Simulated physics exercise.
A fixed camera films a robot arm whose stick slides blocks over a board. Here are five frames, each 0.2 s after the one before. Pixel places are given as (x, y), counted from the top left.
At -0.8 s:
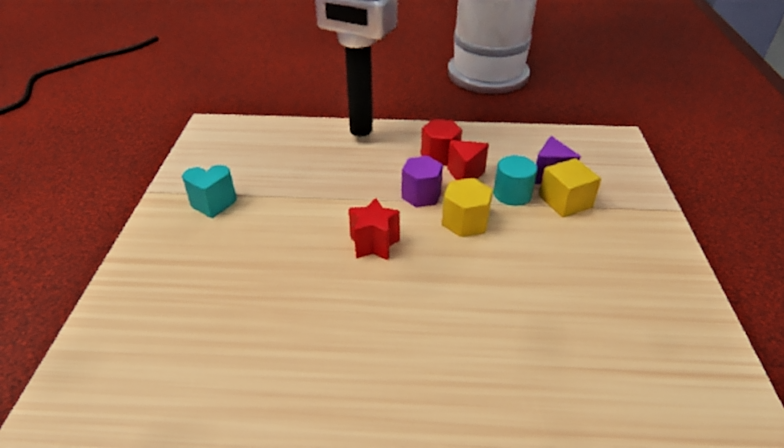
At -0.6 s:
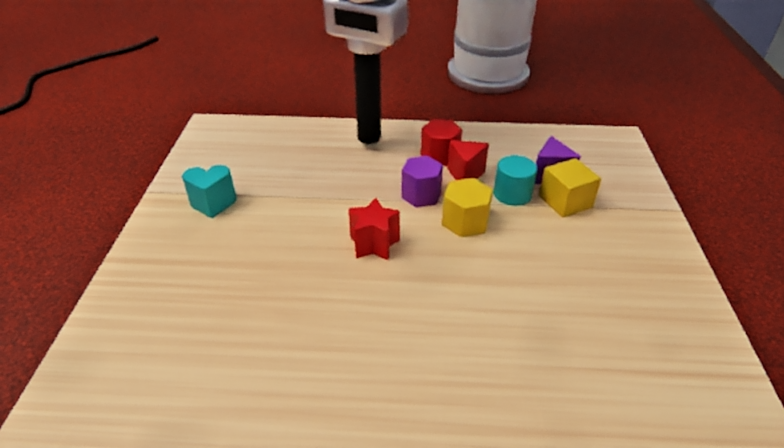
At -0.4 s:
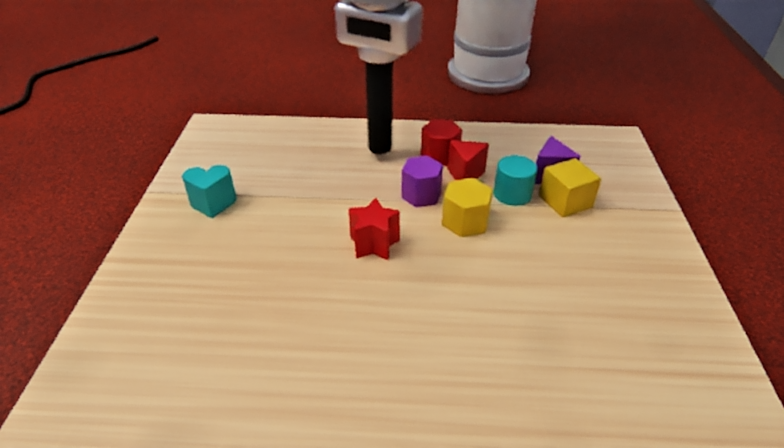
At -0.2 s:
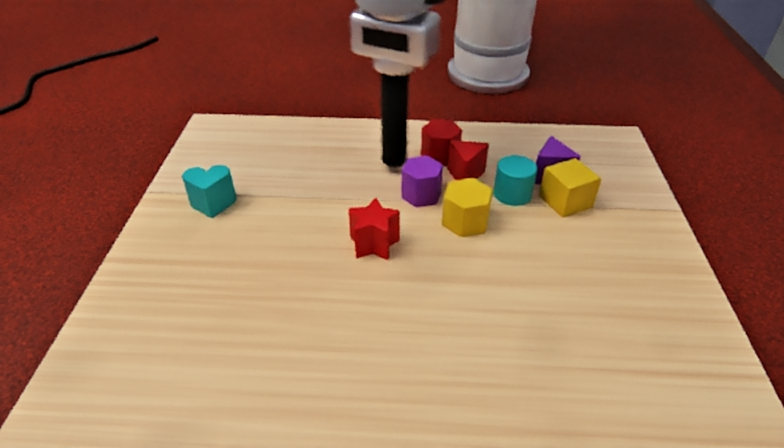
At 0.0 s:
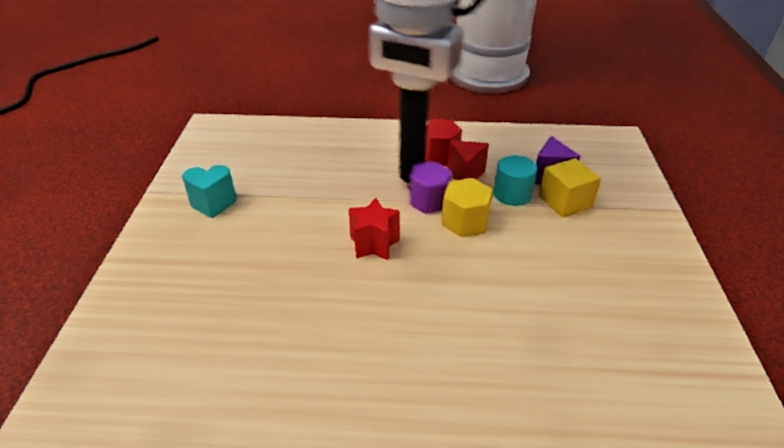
A black stick on a robot arm moving right and toward the viewer, then nudging a purple hexagonal block slightly right.
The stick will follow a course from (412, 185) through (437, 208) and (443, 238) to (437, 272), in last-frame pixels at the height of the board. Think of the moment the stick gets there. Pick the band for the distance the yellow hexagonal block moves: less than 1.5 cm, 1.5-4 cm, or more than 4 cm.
Band: Over 4 cm.
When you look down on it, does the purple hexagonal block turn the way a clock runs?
The answer is no.
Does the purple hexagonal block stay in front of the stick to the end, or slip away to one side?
Gone from the front.
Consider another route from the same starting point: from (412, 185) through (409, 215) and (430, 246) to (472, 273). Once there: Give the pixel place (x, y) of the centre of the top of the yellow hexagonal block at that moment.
I'd guess (515, 199).
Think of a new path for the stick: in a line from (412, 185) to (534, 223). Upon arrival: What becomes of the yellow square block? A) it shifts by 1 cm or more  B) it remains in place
I choose B.
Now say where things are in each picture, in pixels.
Tip of the stick at (361, 131), middles of tops, purple hexagonal block at (423, 166), red triangle at (469, 148), yellow hexagonal block at (469, 192), in the first picture.
Stick at (369, 138), nothing pushed, in the second picture.
Stick at (380, 148), nothing pushed, in the third picture.
Stick at (394, 160), nothing pushed, in the fourth picture.
Stick at (412, 176), purple hexagonal block at (431, 173), red triangle at (469, 148), yellow hexagonal block at (469, 192), in the fifth picture.
What follows on the original path. One third of the way, stick at (438, 199); purple hexagonal block at (460, 197); yellow hexagonal block at (504, 208).
Two thirds of the way, stick at (444, 229); purple hexagonal block at (476, 223), turned 40° anticlockwise; yellow hexagonal block at (520, 214), turned 30° anticlockwise.
At the end, stick at (437, 263); purple hexagonal block at (480, 230), turned 60° anticlockwise; red triangle unmoved; yellow hexagonal block at (520, 214), turned 30° anticlockwise.
